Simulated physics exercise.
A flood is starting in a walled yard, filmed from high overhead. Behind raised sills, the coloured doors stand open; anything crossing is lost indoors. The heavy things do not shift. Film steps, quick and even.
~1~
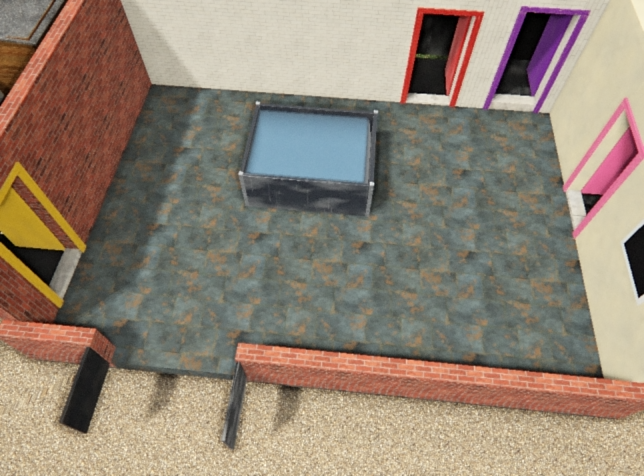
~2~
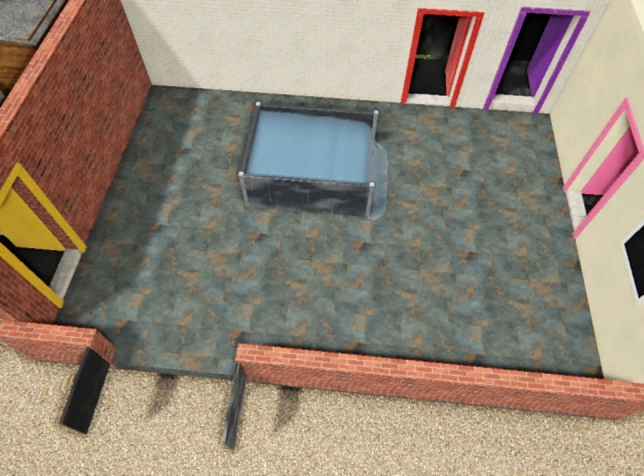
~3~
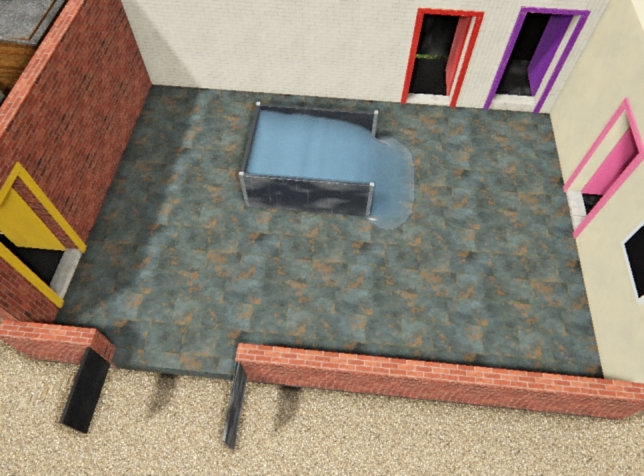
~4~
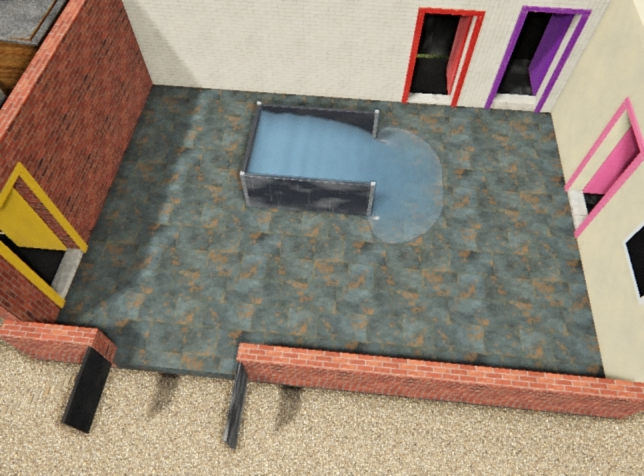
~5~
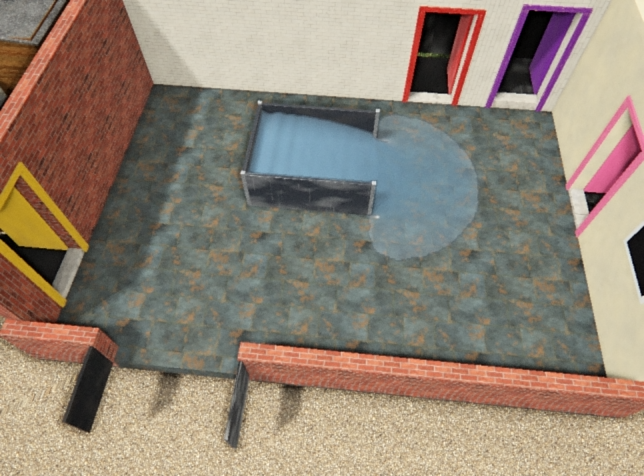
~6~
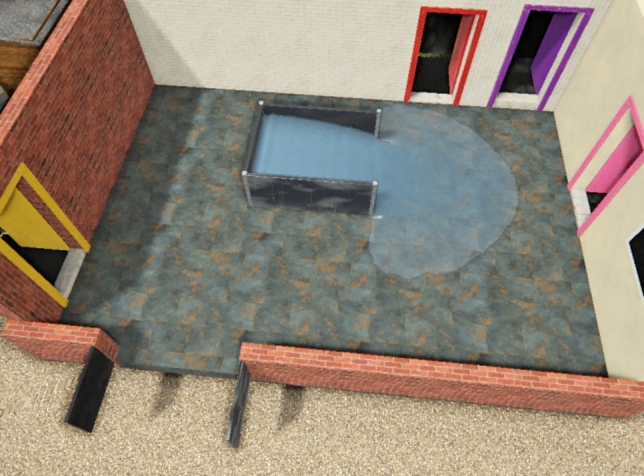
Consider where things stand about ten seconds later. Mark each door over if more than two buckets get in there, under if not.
Red door - over; pink door - over; purple door - over; yellow door - under.
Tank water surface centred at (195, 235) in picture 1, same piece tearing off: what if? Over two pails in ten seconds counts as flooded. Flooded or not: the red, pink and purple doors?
Red door exceeds the limit; pink door exceeds the limit; purple door falls short.
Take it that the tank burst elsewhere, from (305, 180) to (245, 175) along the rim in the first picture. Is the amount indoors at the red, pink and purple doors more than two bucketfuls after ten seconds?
In order: First the red one misses the mark, then the pink one misses the mark, then the purple one misses the mark.
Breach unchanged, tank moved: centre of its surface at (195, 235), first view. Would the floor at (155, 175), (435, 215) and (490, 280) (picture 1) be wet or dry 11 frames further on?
Spared, hit, hit.
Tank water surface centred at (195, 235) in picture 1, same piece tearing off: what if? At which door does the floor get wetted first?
First: The pink one.
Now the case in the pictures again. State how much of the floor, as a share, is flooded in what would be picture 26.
My guess is around 40 in a hundred.
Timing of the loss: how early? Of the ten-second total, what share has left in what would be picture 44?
Result, approximate: 90 per cent.
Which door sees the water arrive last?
My answer: The yellow door.
A moment on, water covers 35 % of the floor; the red door wet at the sill, nothing in, the pink door over two buckets in, the purple door wet at the sill, nothing in, the yellow door not reached.
Next, water covers 40 % of the floor; the red door under two buckets in, the pink door far over two buckets in, the purple door under two buckets in, the yellow door not reached.
Then, water covers 40 % of the floor; the red door under two buckets in, the pink door far over two buckets in, the purple door over two buckets in, the yellow door not reached.
Later, water covers 65 % of the floor; the red door over two buckets in, the pink door far over two buckets in, the purple door over two buckets in, the yellow door not reached.
In the end, water covers 95 % of the floor; the red door over two buckets in, the pink door far over two buckets in, the purple door over two buckets in, the yellow door wet at the sill, nothing in.
